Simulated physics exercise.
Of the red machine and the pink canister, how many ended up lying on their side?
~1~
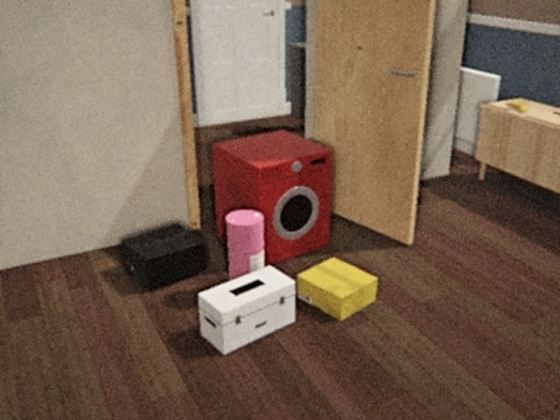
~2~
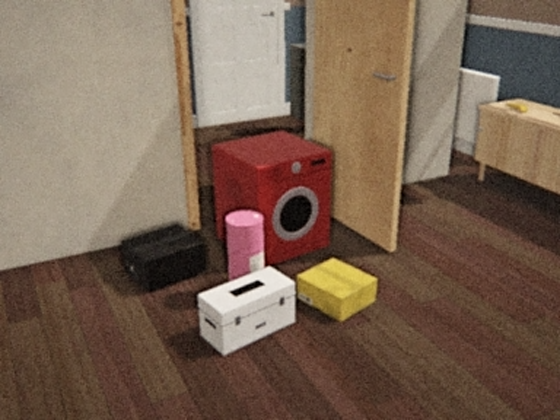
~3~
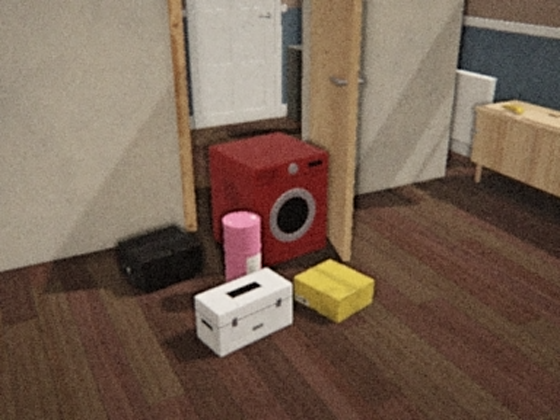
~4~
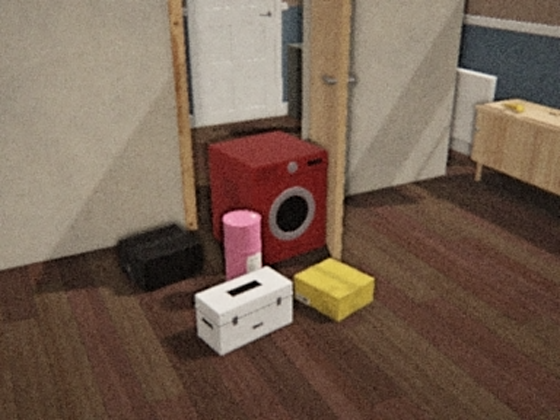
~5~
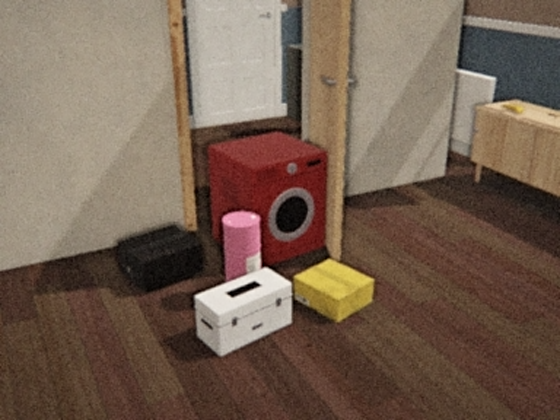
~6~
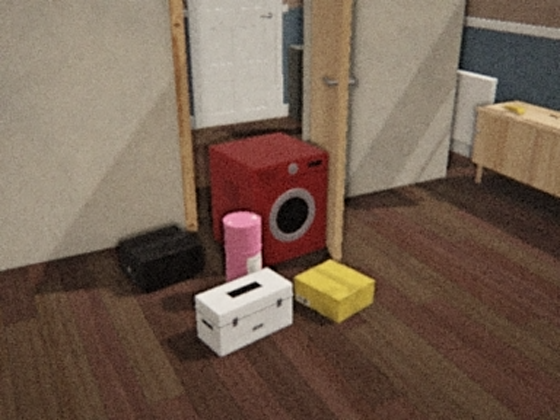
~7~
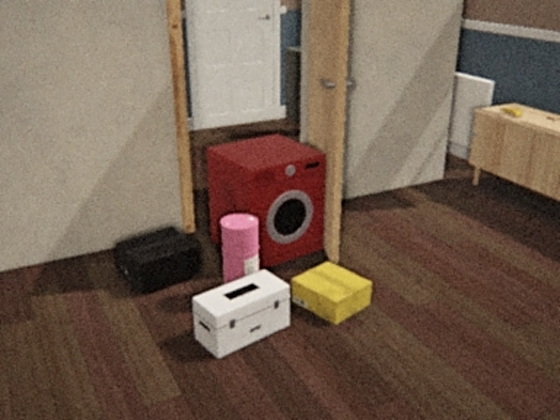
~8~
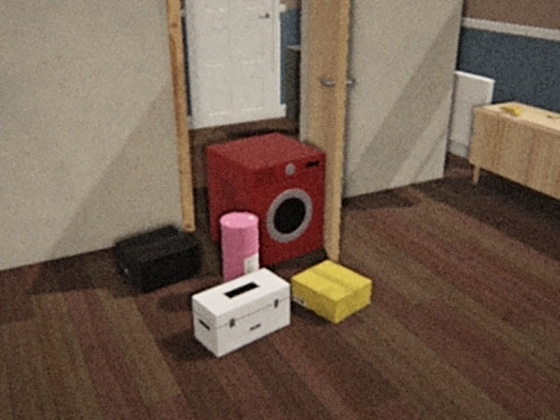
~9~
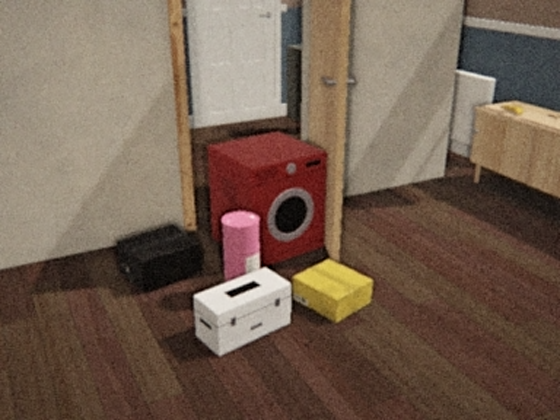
None of them did. The red machine and the pink canister were both still standing upright at the end.
